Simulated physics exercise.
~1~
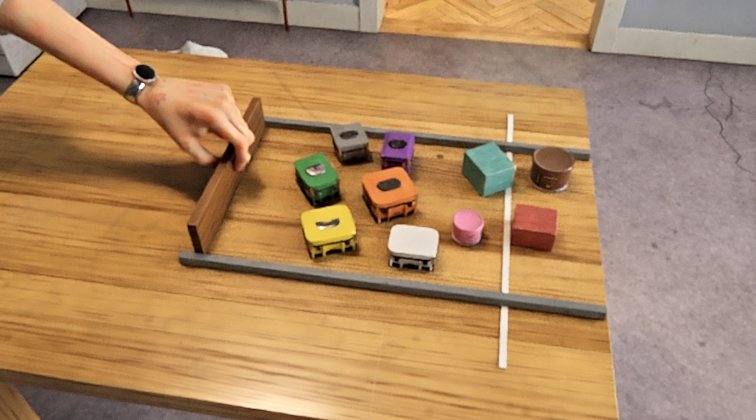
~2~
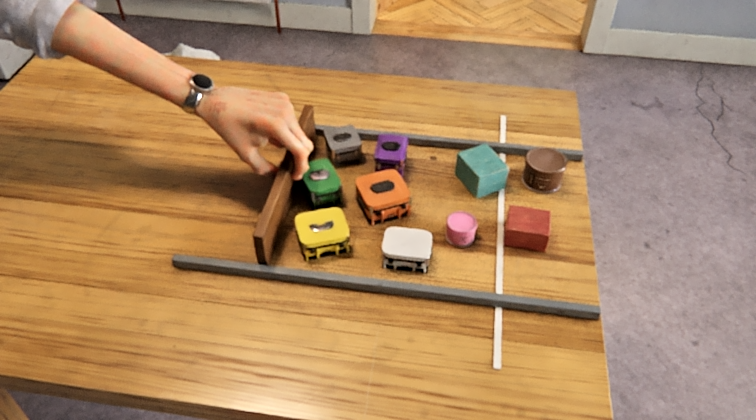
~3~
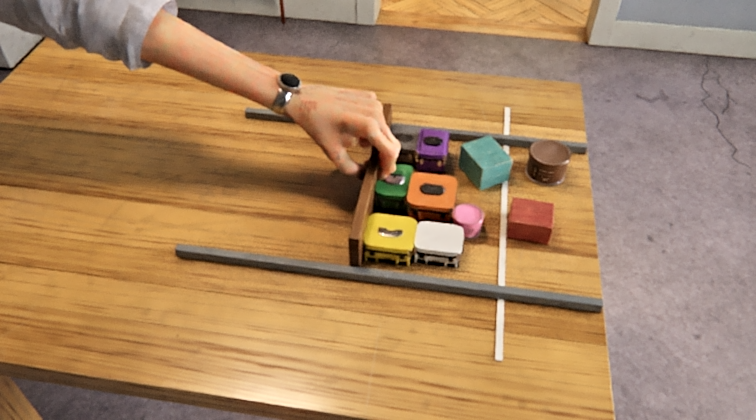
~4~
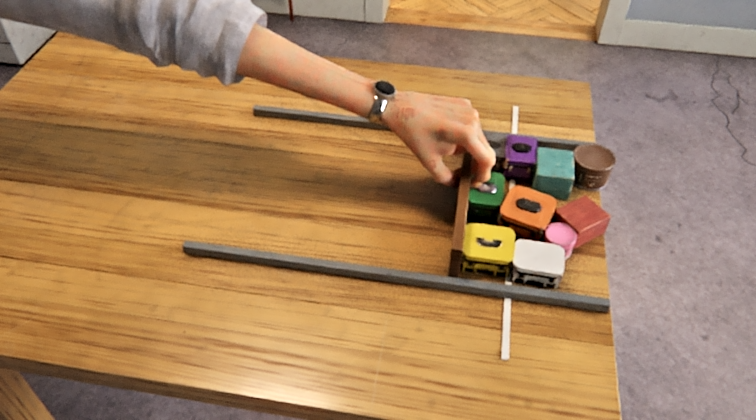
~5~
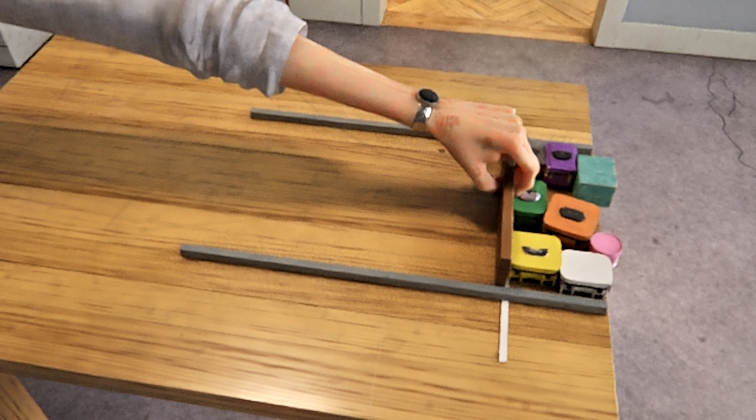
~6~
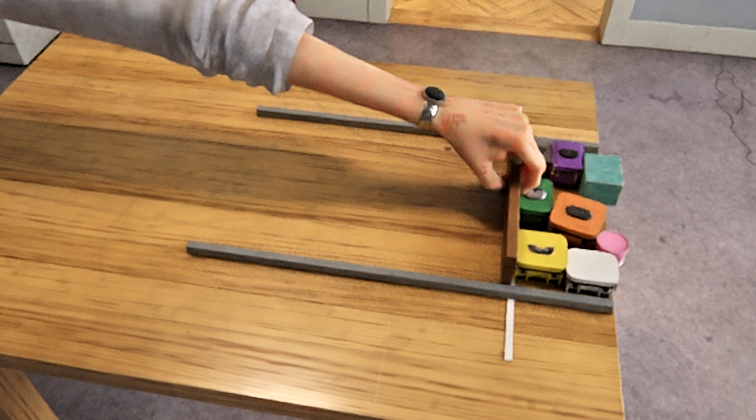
On a wooden table, a hand pushing a board rightward, bunching small cases and blocks until a red block and brown tin go over the edge.
